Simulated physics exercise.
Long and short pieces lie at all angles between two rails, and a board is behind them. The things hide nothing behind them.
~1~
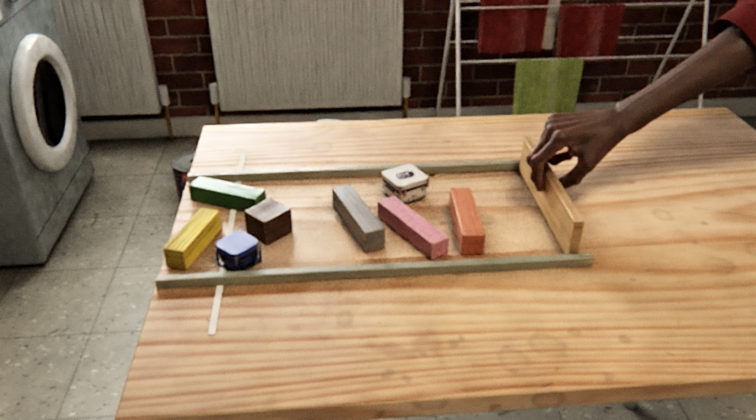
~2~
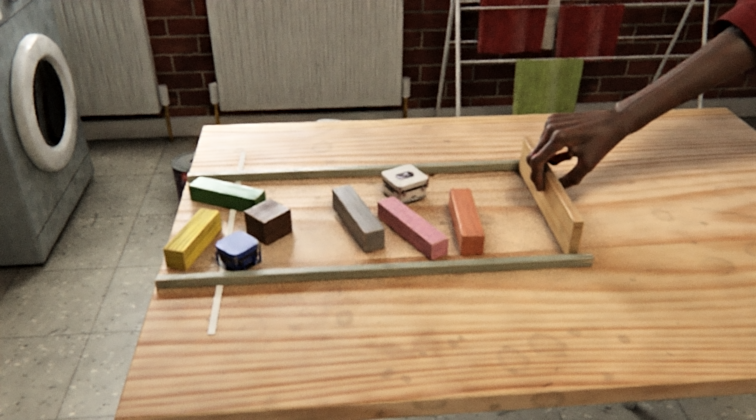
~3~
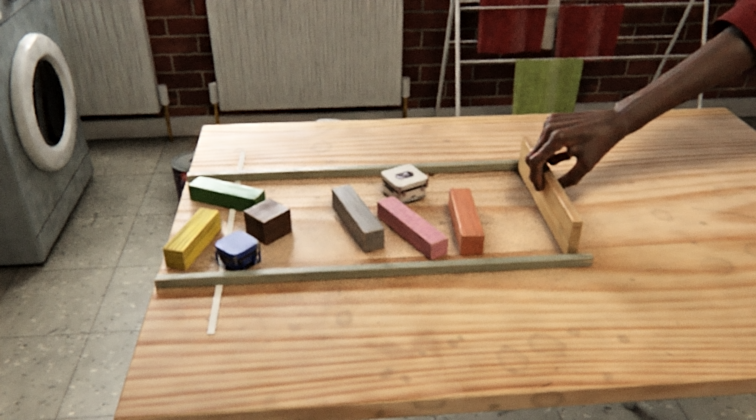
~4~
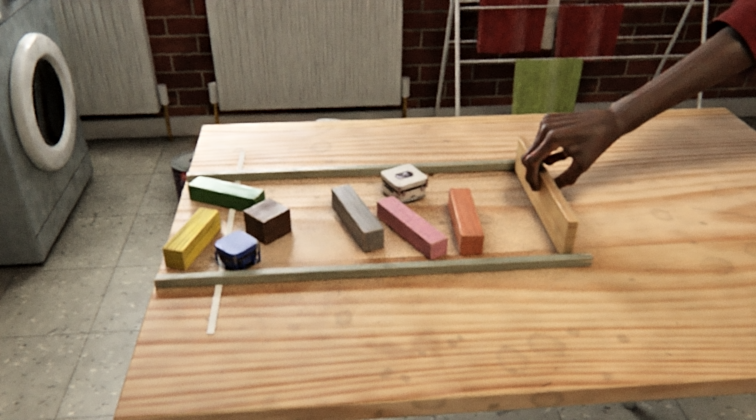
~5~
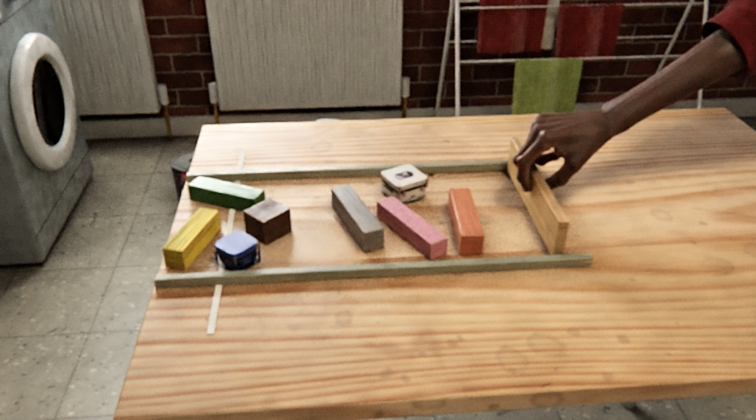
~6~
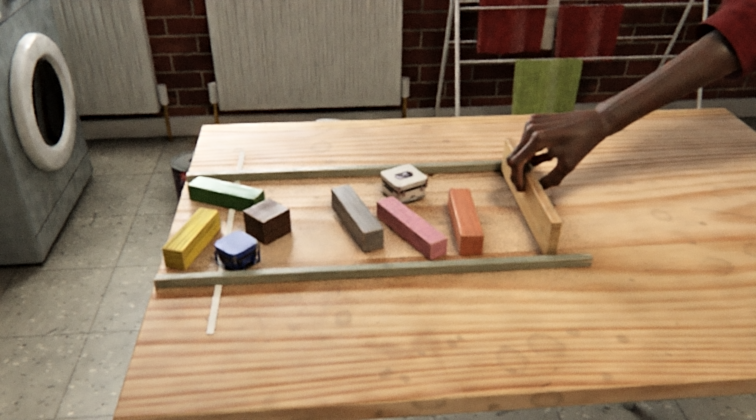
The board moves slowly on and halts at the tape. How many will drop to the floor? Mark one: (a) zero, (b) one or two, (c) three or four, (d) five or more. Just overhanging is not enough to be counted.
(c) three or four.
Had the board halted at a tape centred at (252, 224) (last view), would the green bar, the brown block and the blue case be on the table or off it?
Well, the green bar comes off, the brown block comes off, and the blue case? It stays where it is.
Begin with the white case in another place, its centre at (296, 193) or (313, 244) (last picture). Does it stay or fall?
In order, hangs on; falls away.
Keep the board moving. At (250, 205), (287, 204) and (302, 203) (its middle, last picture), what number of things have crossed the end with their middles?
First 3, then 0, finally 0.
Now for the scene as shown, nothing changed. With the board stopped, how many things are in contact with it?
At rest, 2 are in contact.
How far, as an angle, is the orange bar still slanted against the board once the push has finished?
About 0 degrees.
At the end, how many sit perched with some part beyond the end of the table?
In total, 2 of them.
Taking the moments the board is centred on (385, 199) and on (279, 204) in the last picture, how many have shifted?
The count is 4 at the first point and 8 at the second.
Early on, none off yet; yellow stick at rest near (193, 238); green bar at rest near (227, 195); blue case at rest near (237, 253).
A while later, none off yet; yellow stick at rest near (191, 238); green bar at rest near (225, 195); blue case at rest near (237, 253).
Finally, the number that fall off is three or four; lost, brown block, green bar and yellow stick.
